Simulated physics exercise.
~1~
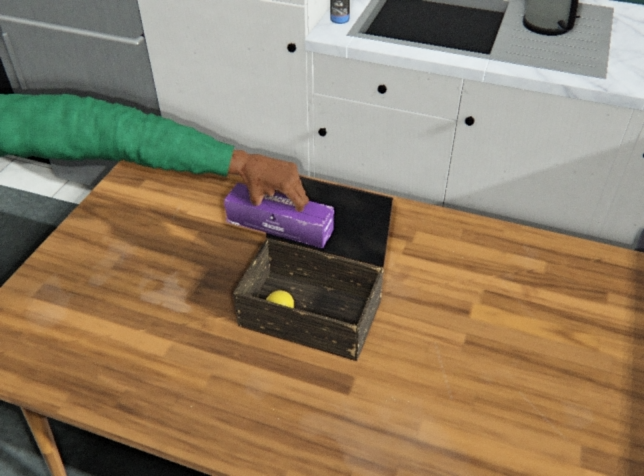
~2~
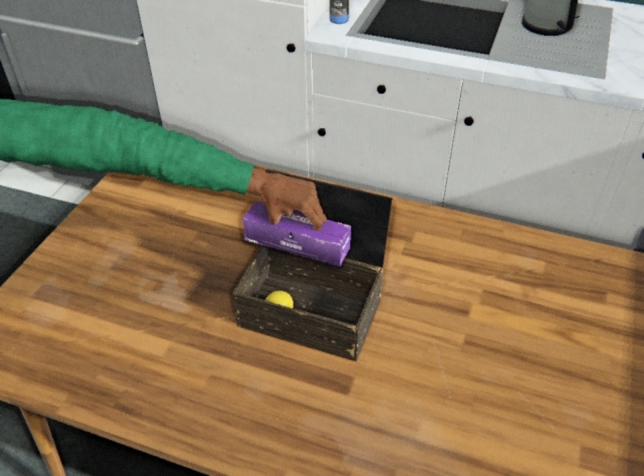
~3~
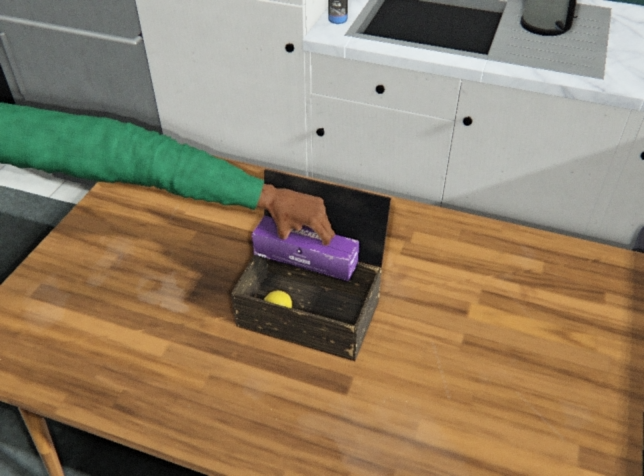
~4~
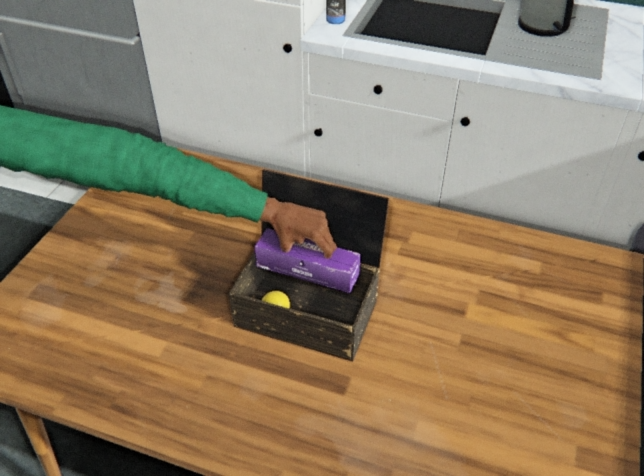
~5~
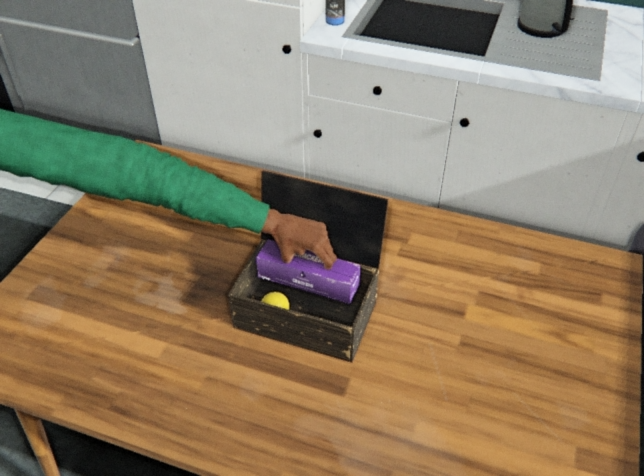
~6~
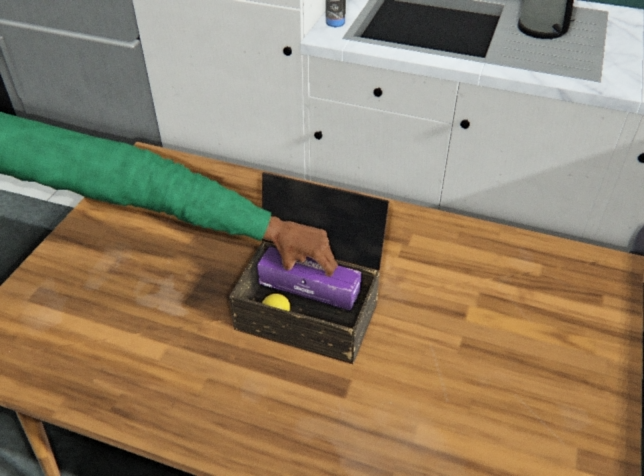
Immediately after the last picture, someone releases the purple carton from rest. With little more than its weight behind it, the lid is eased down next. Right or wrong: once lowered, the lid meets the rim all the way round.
Right.
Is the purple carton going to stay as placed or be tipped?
At the finish the purple carton holds its orientation.
Then, 0.70 s on from there, purple carton shifted a little near (309, 296); yellow lemon shifted a little.
Then, 1.50 s on from there, lid 65° above the rim; purple carton shifted a little near (309, 296); yellow lemon shifted a little.
Then, 1.80 s on from there, lid 36° above the rim; purple carton shifted a little near (309, 296); yellow lemon shifted a little.
Then, 2.00 s on from there, lid 11° above the rim; purple carton shifted a little near (309, 296); yellow lemon shifted a little.
In the end, lid shut; moved from the start, purple carton; yellow lemon unmoved. At the end, from the last picture's camera, purple carton near (309, 296).
